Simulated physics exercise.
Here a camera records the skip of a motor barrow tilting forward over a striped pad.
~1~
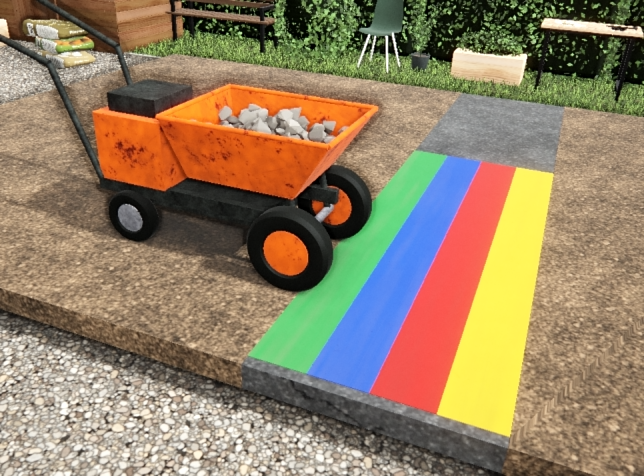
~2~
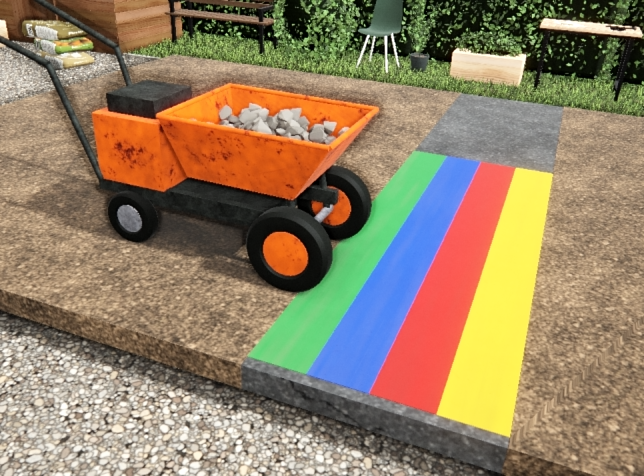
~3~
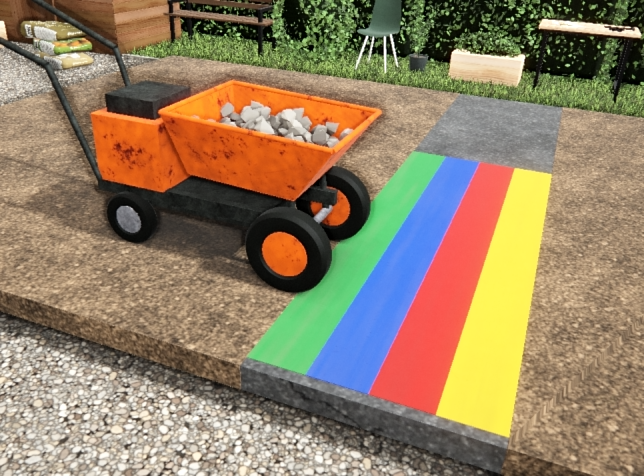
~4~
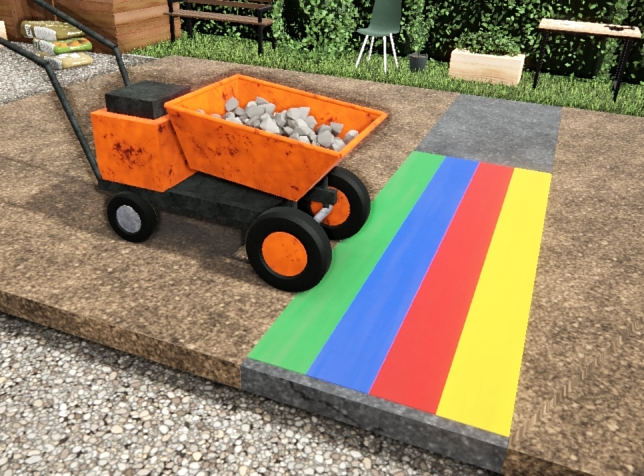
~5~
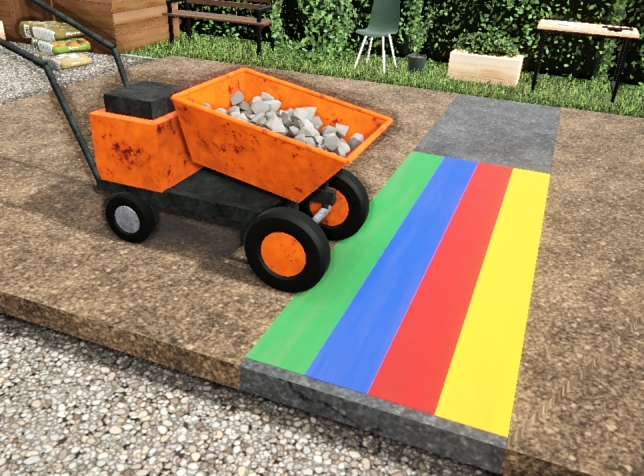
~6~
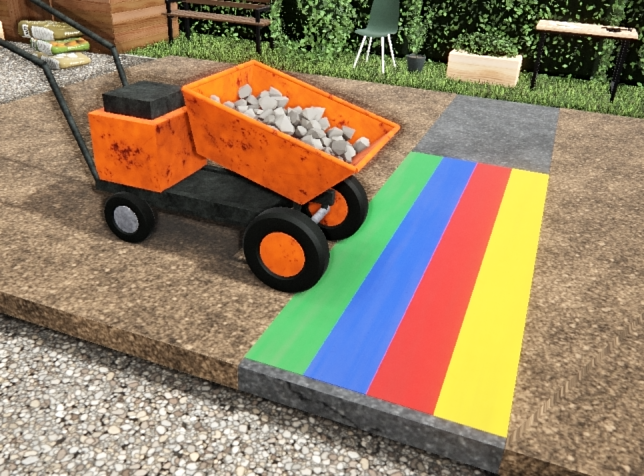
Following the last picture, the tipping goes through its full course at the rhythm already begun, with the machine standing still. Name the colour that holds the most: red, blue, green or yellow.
That would be red.
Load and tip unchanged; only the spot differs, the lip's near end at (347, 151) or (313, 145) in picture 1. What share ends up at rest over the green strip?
In turn, around 0 per cent and 0 per cent.
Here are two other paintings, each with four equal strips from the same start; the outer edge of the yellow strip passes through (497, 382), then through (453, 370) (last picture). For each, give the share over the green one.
I get 0 % for the first one and 0 % for the second.
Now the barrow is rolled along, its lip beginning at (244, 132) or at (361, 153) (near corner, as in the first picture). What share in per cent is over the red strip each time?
Roughly 10 per cent at the first spot and 20 per cent at the second.
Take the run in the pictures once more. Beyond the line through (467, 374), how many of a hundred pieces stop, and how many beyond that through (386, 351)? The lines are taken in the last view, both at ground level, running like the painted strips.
That's 20 in a hundred for the first and 70 in a hundred for the second.
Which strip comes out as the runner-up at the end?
The answer is yellow.
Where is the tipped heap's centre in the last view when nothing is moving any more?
The centre comes to rest near (462, 294).
Shortly afterwards, skip tipped steeply; the whole lot in the skip.
Next, skip tipped right over; the bulk in the skip; a little over the red strip; only a few over the yellow strip.
Some moments later, skip tipped right over; near a third in the skip; only a few over the blue strip; near a third over the red strip; near a quarter over the yellow strip; a little off the paint.
In the end, skip tipped right over; near a third in the skip; none at all over the green strip; only a few over the blue strip; near a third over the red strip; near a quarter over the yellow strip; a little off the paint.
